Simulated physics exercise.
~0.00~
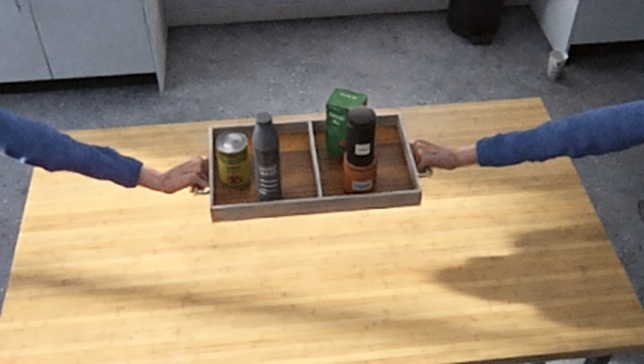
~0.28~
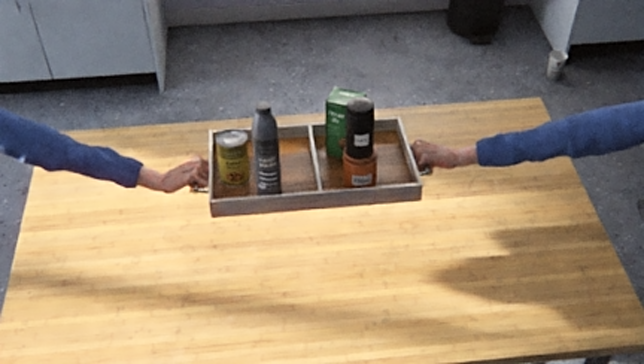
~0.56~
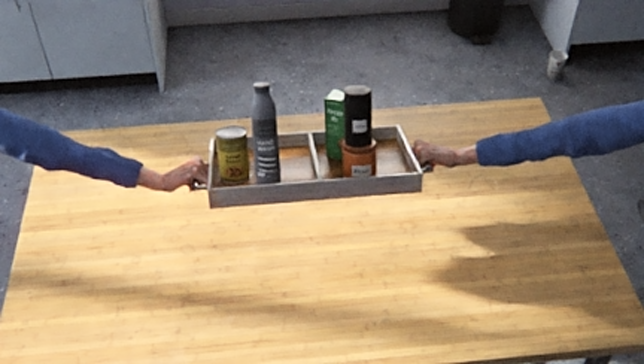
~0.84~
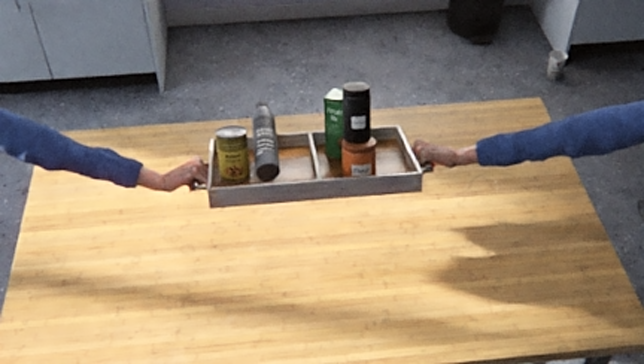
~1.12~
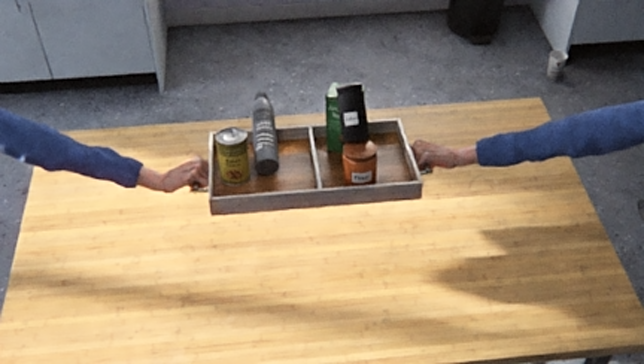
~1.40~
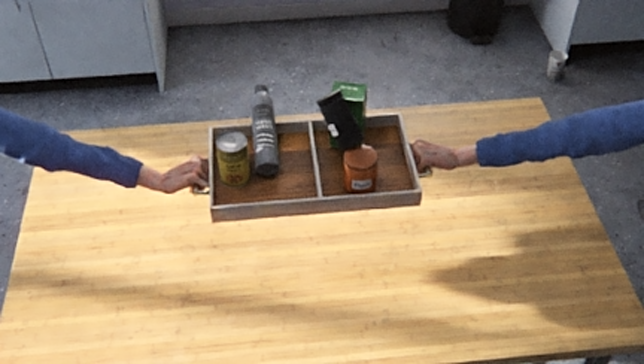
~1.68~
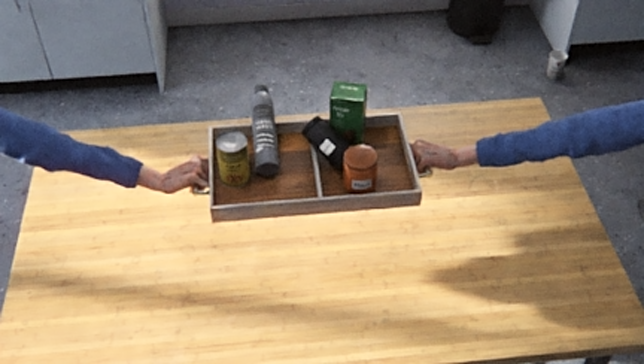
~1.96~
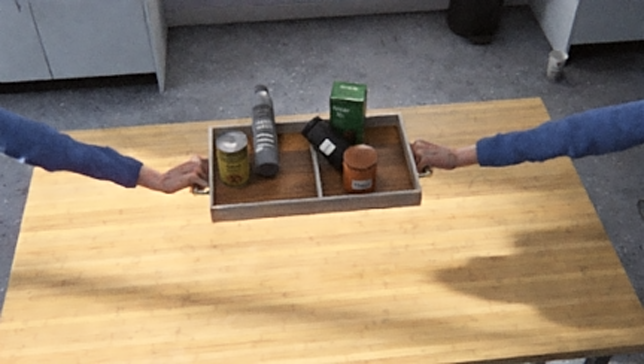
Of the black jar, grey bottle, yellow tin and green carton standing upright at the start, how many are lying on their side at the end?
Two of them, the grey bottle and the black jar, are lying on their side in the tray at the end.
The video shows two hands holding a wooden tray of containers above a table, tilting its far side down and leveling it again. The grey bottle tips over, then the black jar topples off the orange jar, and both end lying in the tray while the others stay upright.
